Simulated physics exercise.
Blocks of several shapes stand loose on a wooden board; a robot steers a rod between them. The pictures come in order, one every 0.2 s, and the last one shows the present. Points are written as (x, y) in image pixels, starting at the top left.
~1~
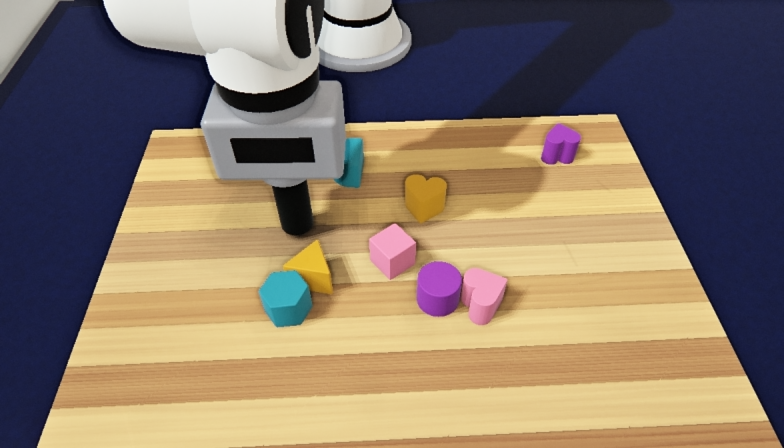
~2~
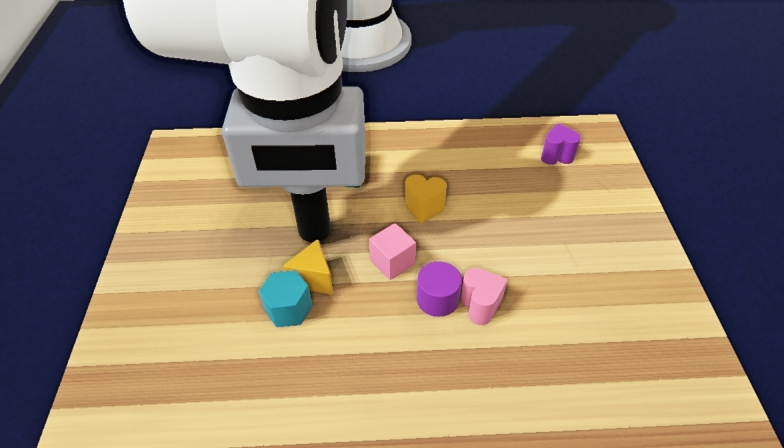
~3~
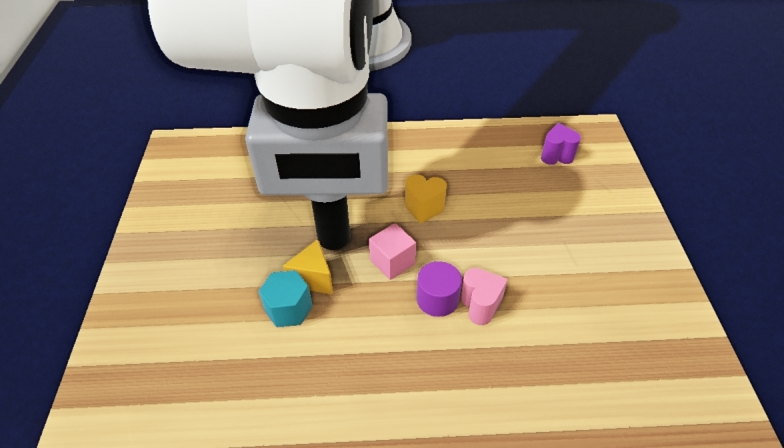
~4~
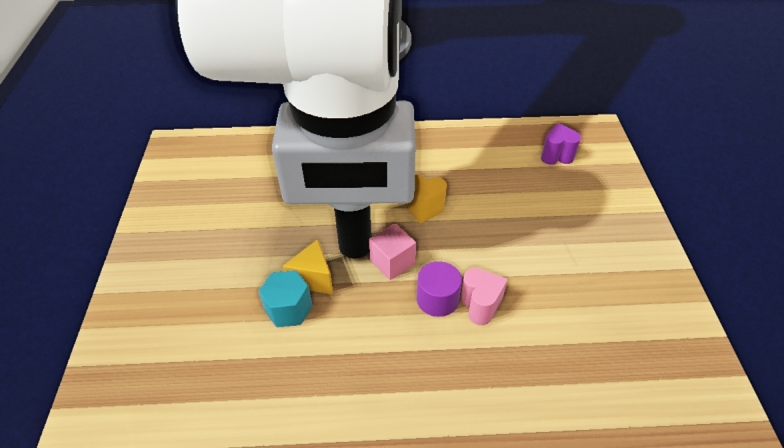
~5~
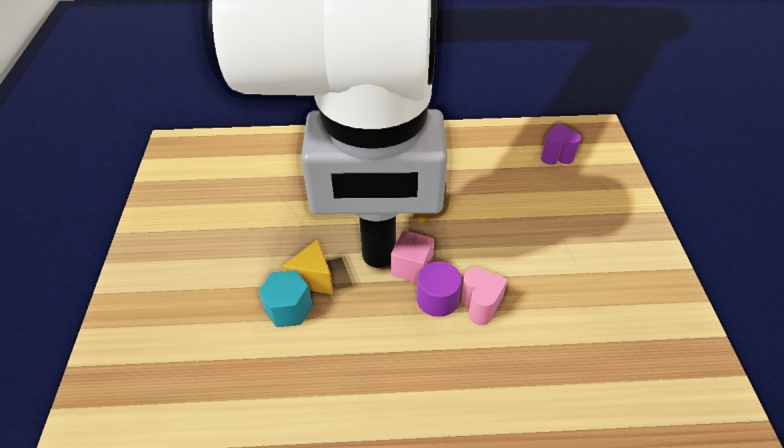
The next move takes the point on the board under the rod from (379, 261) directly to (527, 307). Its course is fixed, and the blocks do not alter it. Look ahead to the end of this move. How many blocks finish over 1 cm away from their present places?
My forecast: 3 or more.
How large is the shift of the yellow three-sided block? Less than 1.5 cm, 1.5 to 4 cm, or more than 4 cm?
It goes hardly anywhere, under 1.5 cm.
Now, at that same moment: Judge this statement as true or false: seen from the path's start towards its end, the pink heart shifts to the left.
The statement is incorrect.
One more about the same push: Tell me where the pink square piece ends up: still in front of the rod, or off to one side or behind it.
Slid off.
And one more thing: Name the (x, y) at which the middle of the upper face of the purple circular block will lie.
Its top middle is near (453, 297).
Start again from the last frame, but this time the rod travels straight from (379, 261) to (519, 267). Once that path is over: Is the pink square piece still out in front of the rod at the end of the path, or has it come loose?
I think the rod keeps pushing the pink square piece along right to the end.
What follows on the original path. One third of the way, rod at (427, 270); pink square piece at (463, 248), turned 30° anticlockwise; purple circular block at (446, 284).
Two thirds of the way, rod at (477, 285); pink square piece at (493, 244), turned 75° anticlockwise; purple circular block at (453, 297); pink heart at (507, 299), turned 25° clockwise.
At the end, rod at (529, 301); yellow three-sided block unmoved; pink square piece at (494, 244), turned 85° anticlockwise; purple circular block at (453, 297); pink heart at (528, 318), turned 105° clockwise.
